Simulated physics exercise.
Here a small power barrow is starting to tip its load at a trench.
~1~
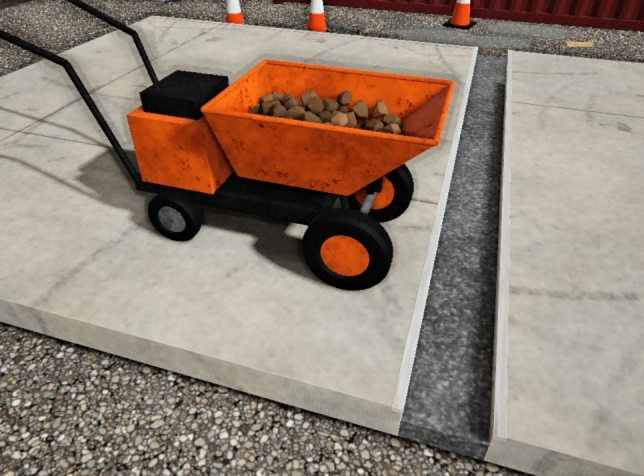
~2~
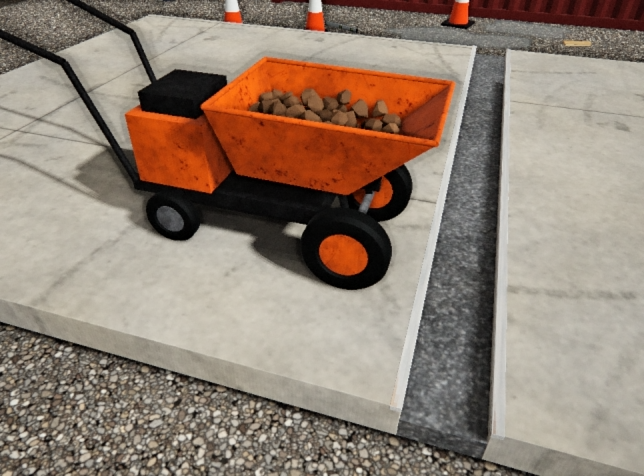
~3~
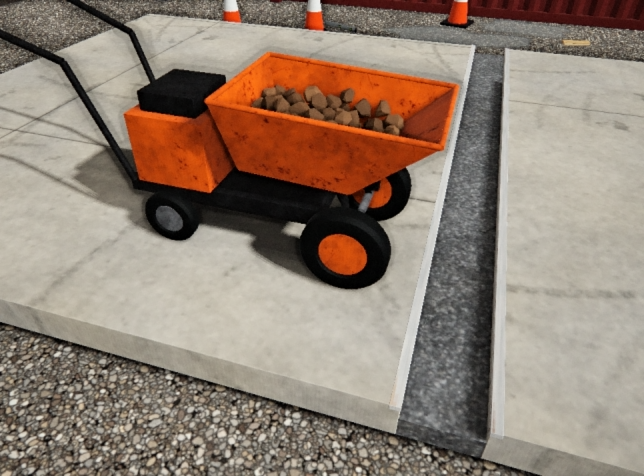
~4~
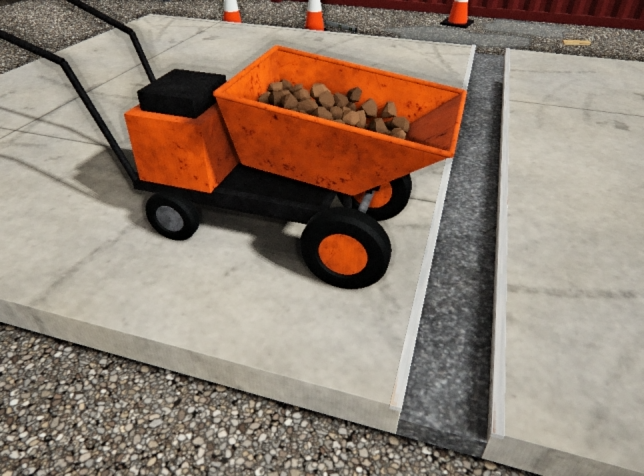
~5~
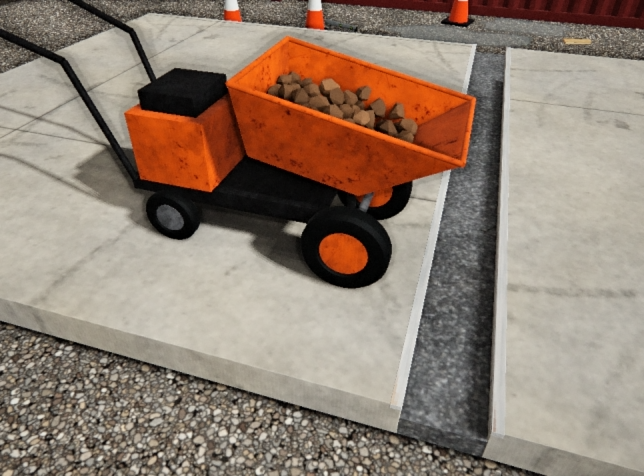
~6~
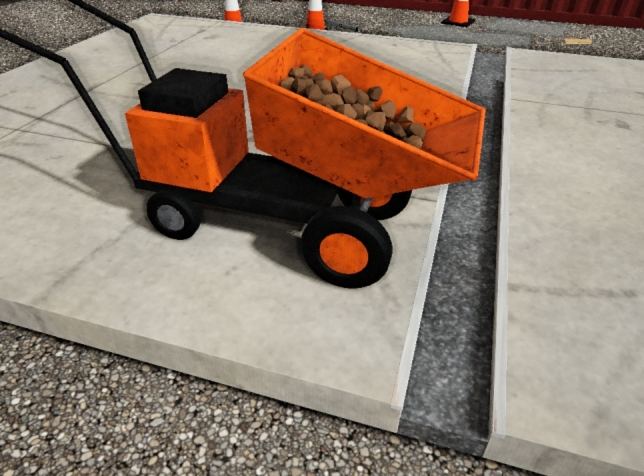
On a pale concrete slab beside a shallow dark trench, a small orange power barrow stands with its skip level, holding brown clods. The skip then begins to tilt, its back end rising and its front lip lowering toward the right, until it slants clearly, the clods still inside and the wheels unmoved.
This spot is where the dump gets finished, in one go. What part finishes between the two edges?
I expect the load to largely stay out of the trench.
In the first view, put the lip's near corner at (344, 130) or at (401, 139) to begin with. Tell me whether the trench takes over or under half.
Respectively: The bigger portion, a smaller portion.
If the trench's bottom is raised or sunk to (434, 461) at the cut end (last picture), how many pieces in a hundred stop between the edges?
It works out to some 0 percent.
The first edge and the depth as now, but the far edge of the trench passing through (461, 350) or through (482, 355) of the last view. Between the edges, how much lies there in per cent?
Lab note: Try one 0 per cent, try two 0 per cent.
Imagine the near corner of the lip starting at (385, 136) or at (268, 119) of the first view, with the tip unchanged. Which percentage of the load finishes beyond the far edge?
The first stop gives 30 per cent; the second gives 0 per cent.
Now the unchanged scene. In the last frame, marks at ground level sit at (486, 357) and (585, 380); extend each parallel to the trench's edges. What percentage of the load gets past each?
Near 80 % and near 40 %, in that order.
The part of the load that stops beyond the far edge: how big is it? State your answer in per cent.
75 %.
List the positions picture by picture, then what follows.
In the first frame, lip of the skip at (435, 144), level; top of the load at (297, 114), clay clods; first edge of the trench at (412, 341); far edge at (502, 362), the trench over half as wide as the skip, and shallow for its width.
In the second frame, lip of the skip at (436, 144), level; top of the load at (297, 113).
In the third frame, lip of the skip at (441, 148), tipped barely; top of the load at (294, 118).
In the fourth frame, lip of the skip at (450, 155), tipped a little; top of the load at (301, 115).
In the fifth frame, lip of the skip at (462, 165), tipped a little; top of the load at (296, 104).
In the sixth frame, lip of the skip at (474, 177), tipped clearly; top of the load at (308, 99); first edge of the trench at (411, 338); far edge at (501, 360).
Soon after the last picture, skip tipped steeply; all in the skip.
A little later, skip tipped right over; most in the skip; a stray few in or heaped over the trench; about a quarter beyond it; a stray few falling.
Later still, skip tipped right over; about a quarter in the skip; a stray few in or heaped over the trench; about two thirds beyond it.
At rest, skip tipped right over; about a quarter in the skip; a stray few in or heaped over the trench; most beyond it.
